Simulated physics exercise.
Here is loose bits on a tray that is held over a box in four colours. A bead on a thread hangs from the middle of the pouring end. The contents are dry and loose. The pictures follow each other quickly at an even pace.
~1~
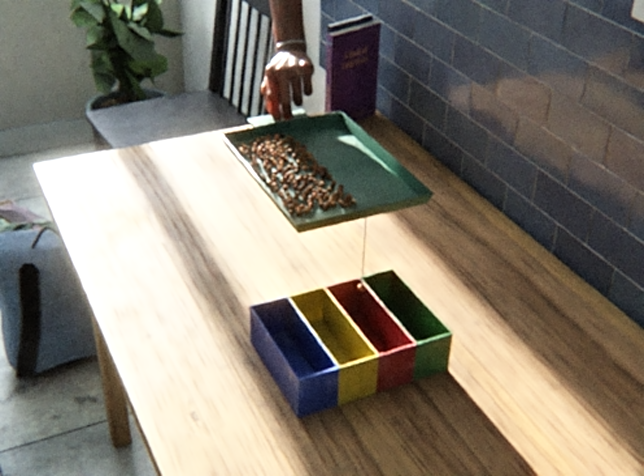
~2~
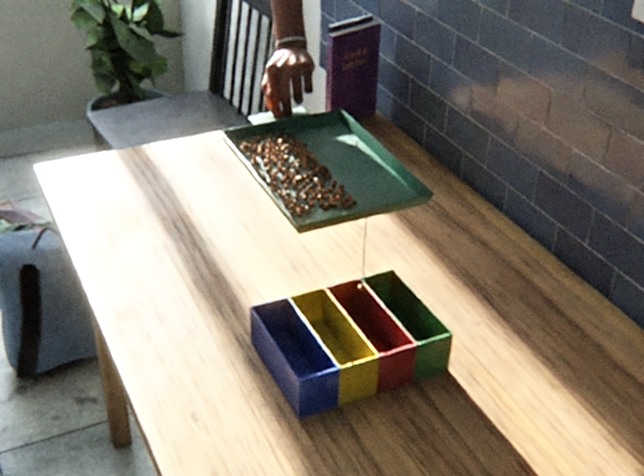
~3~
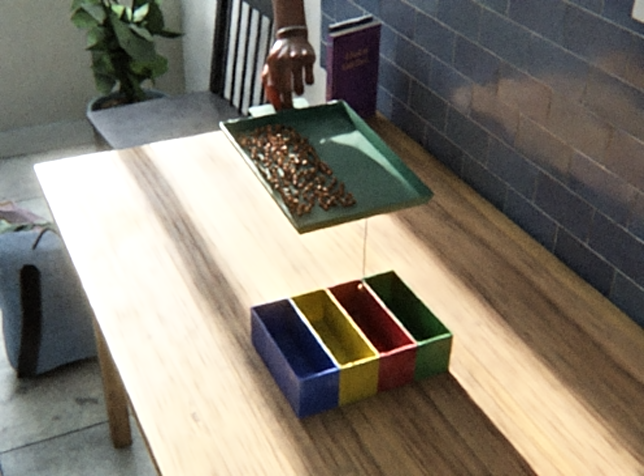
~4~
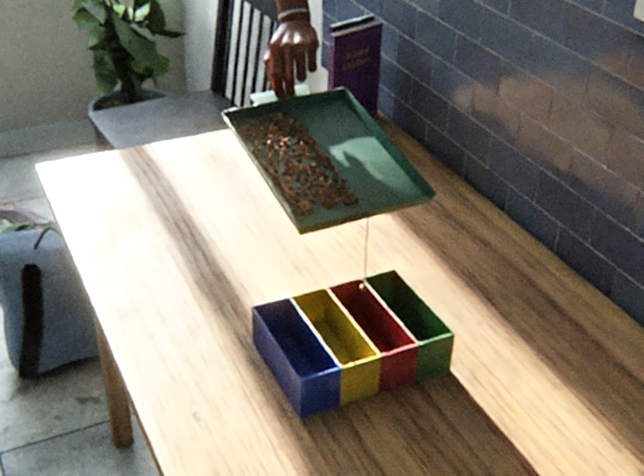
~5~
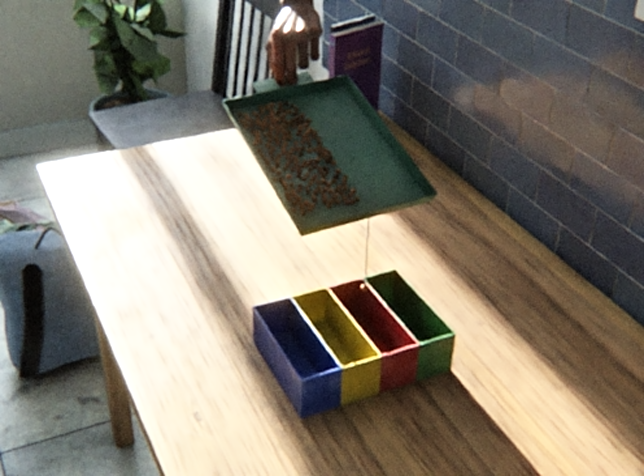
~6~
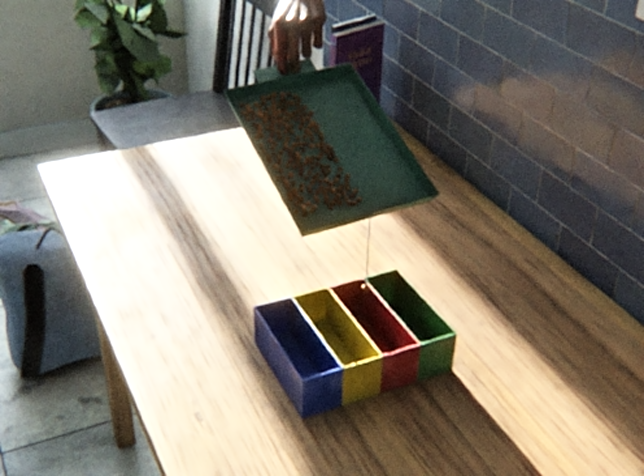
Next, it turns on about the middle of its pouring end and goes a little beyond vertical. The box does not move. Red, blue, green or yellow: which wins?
Fullest: The yellow cell.
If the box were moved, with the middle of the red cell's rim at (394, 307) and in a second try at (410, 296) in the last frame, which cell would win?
At the first place the blue one, at the second blue.
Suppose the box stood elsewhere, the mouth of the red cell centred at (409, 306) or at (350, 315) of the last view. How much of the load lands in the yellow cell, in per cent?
The first gives 20 %, the second 60 %.
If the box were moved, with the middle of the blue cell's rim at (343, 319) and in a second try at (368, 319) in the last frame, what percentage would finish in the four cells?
Roughly 50 per cent, and 20 per cent.
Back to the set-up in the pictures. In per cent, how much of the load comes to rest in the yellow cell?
About 60 per cent.
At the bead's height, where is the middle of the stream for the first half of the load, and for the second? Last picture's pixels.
At about (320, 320), then at (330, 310).
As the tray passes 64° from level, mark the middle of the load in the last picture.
Near (327, 227).
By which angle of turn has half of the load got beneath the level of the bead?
At about 100°.
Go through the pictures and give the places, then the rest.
The first frame shows corners of the pouring end at (299, 222) and (428, 192), level; middle of the load at (297, 172), cereal balls; bead on its thread at (362, 288); blue cell at (318, 389); yellow cell at (358, 377); red cell at (396, 365); green cell at (433, 353).
The second frame shows corners of the pouring end at (299, 223) and (428, 192), level; middle of the load at (297, 171).
The third frame shows corners of the pouring end at (299, 224) and (429, 192), tipped barely, lowest at the left corner; middle of the load at (298, 167).
The fourth frame shows corners of the pouring end at (301, 225) and (431, 192), tipped a little, lowest at the left corner; middle of the load at (299, 160).
The fifth frame shows corners of the pouring end at (302, 227) and (432, 192), tipped a little, lowest at the left corner; middle of the load at (301, 154).
The sixth frame shows corners of the pouring end at (303, 228) and (434, 192), tipped clearly, lowest at the left corner; middle of the load at (303, 150); blue cell at (322, 389); yellow cell at (362, 377); red cell at (400, 365); green cell at (437, 354).
Soon, tray tipped steeply; most on the tray; a small part in the yellow cell; a stray few in the blue cell; a stray few in the red cell; a small part falling or outside the box.
A while on, tray tipped past a quarter turn; a small part on the tray; about half in the yellow cell; about a quarter in the blue cell; a small part in the red cell; a stray few in the green cell; about a quarter falling or outside the box.
Towards the end, tray tipped past a quarter turn; about half in the yellow cell; about a quarter in the blue cell; a small part in the red cell; a stray few in the green cell; a stray few falling or outside the box.
Finally, tray tipped past a quarter turn; about half in the yellow cell; about a quarter in the blue cell; a small part in the red cell; a stray few in the green cell; a stray few outside the box.
